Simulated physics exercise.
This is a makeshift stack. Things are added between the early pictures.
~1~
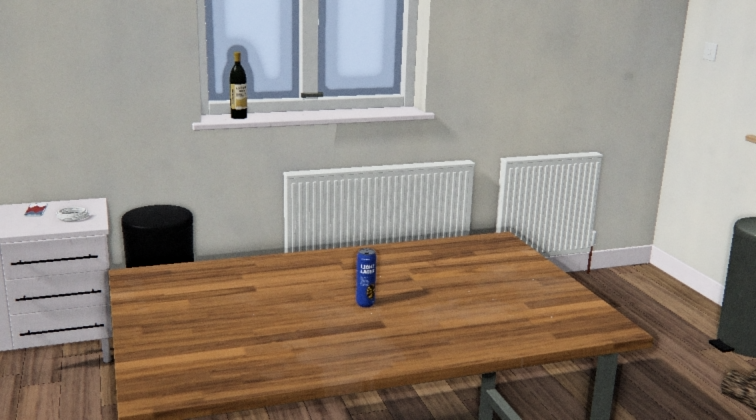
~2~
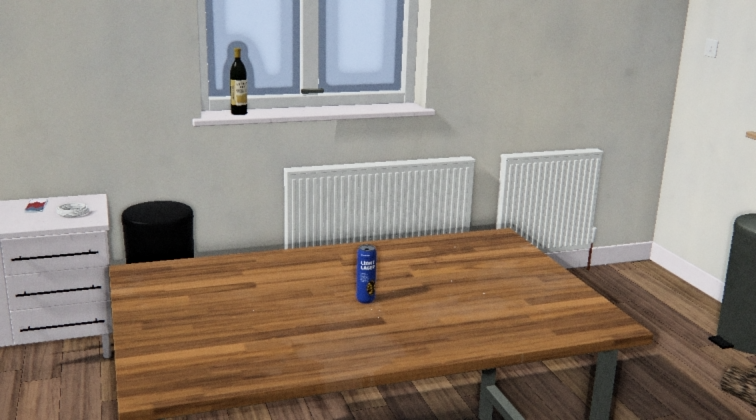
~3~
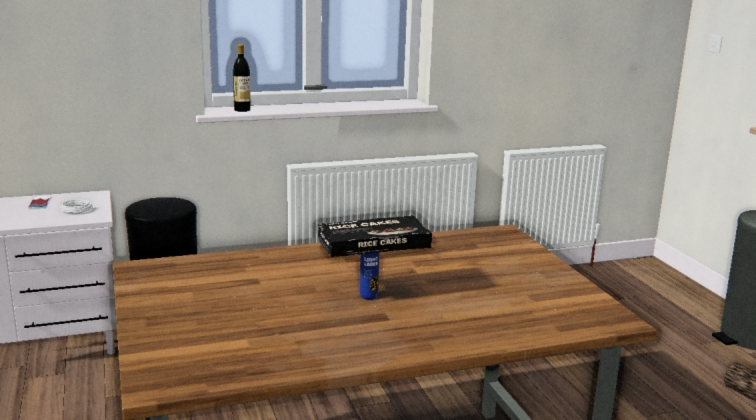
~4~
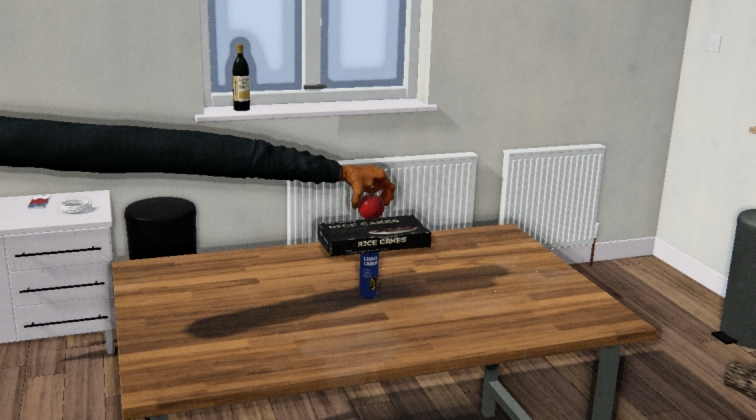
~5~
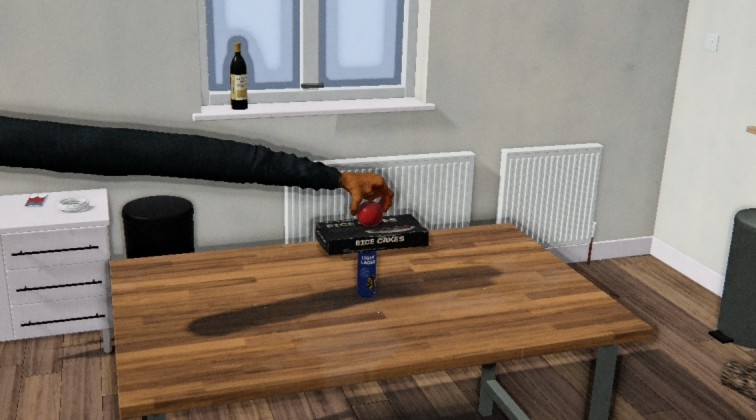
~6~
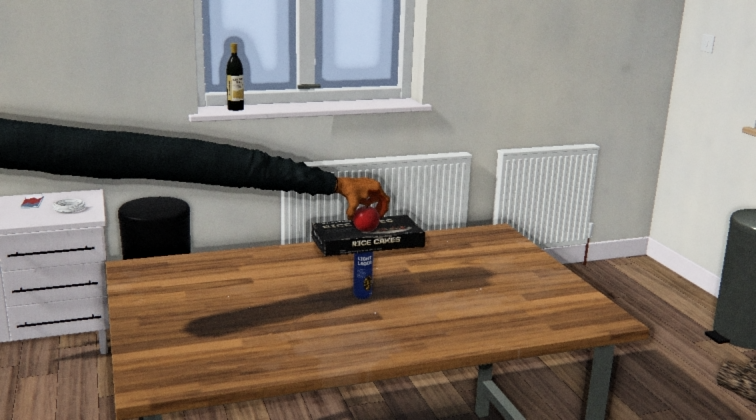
On a wooden table, a blue can stood alone until a black box of rice cakes appeared on top of it, and then a dark-sleeved arm from the left lowered a red apple onto the box.
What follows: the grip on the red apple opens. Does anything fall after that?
Here the stack holds.
Then, 0.30 s on from there, no change.
Then, 0.70 s on from there, red apple resting near (366, 219).
In the end, all 3 unmoved. At the end, from the last picture's camera, red apple near (366, 219). The stack stays up.
